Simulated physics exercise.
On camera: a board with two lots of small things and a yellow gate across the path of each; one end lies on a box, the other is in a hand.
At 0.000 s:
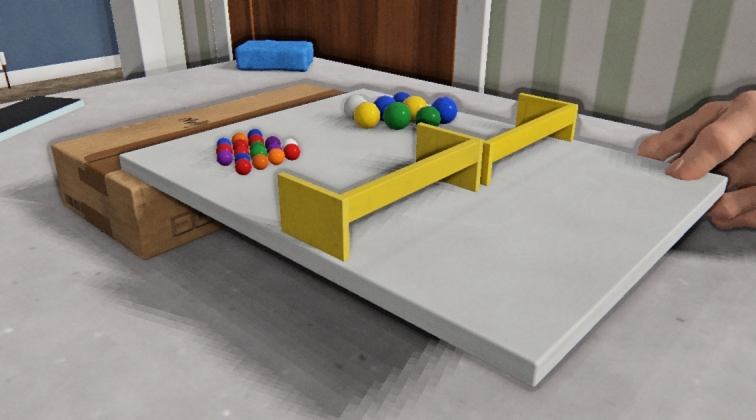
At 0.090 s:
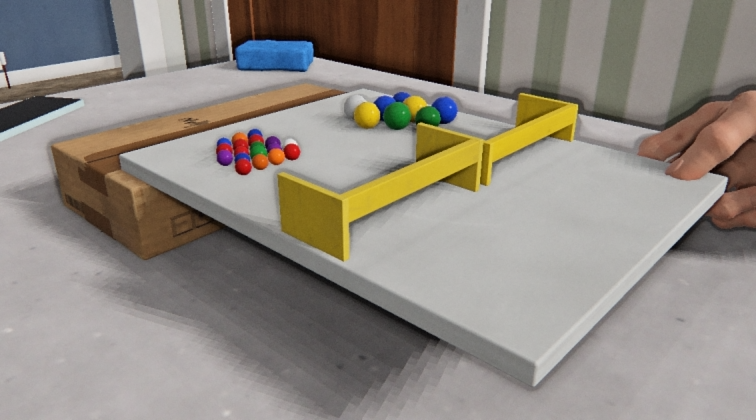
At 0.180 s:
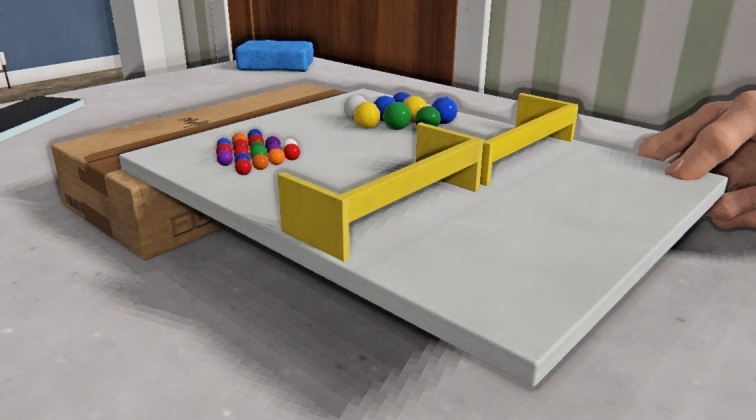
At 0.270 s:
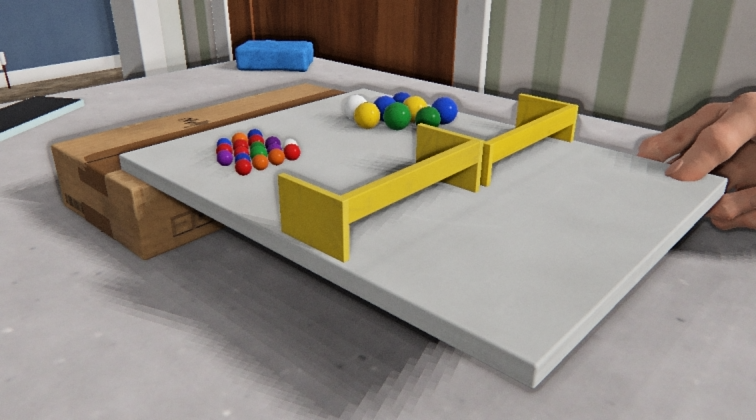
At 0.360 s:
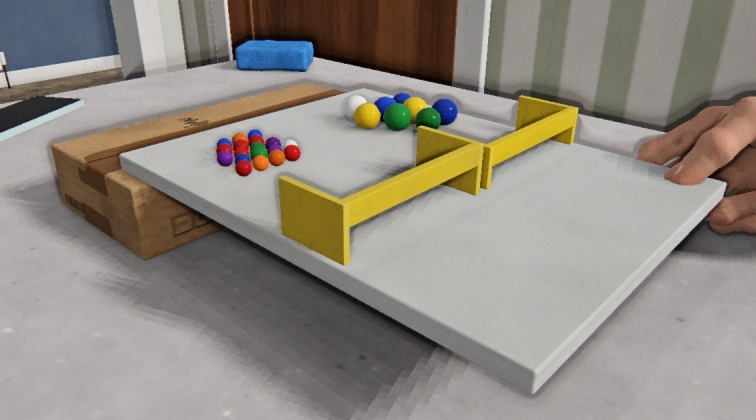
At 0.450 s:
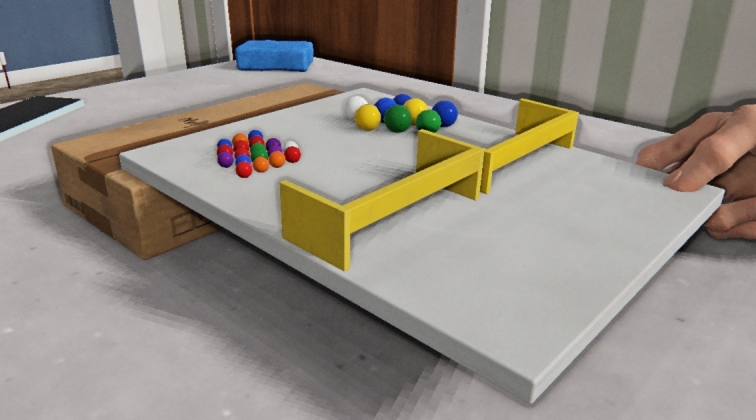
A hand at the right edge slowly lowers its end of a pale board very slightly late in the clip, while the other end rests on a cardboard box. On the board sit small multicoloured beads nearer the viewer and larger white, yellow, green and blue balls behind, with yellow gates to their right. Seen from a fixed, slightly raised view over a grey surface, both groups stay in place.
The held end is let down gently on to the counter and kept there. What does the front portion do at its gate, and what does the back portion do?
In the end the front portion rolls on past the gate, and the back portion ends behind the gate.
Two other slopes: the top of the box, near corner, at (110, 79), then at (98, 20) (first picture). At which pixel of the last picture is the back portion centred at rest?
At about (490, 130), and at (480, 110).
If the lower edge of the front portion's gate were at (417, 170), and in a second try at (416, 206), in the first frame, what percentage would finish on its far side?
Near 100 % and 0 %.
Around 0.67 s, board sloping at 5°; front portion where it was; back portion where it was.
Around 0.96 s, board sloping at 10°; front portion on its way down; back portion on its way down.
Around 1.26 s, board resting at 11°; front portion all past its gate; back portion has reached its gate.
Finally (2.7 s), board resting at 11°; front portion all past its gate; back portion gathered behind its gate.
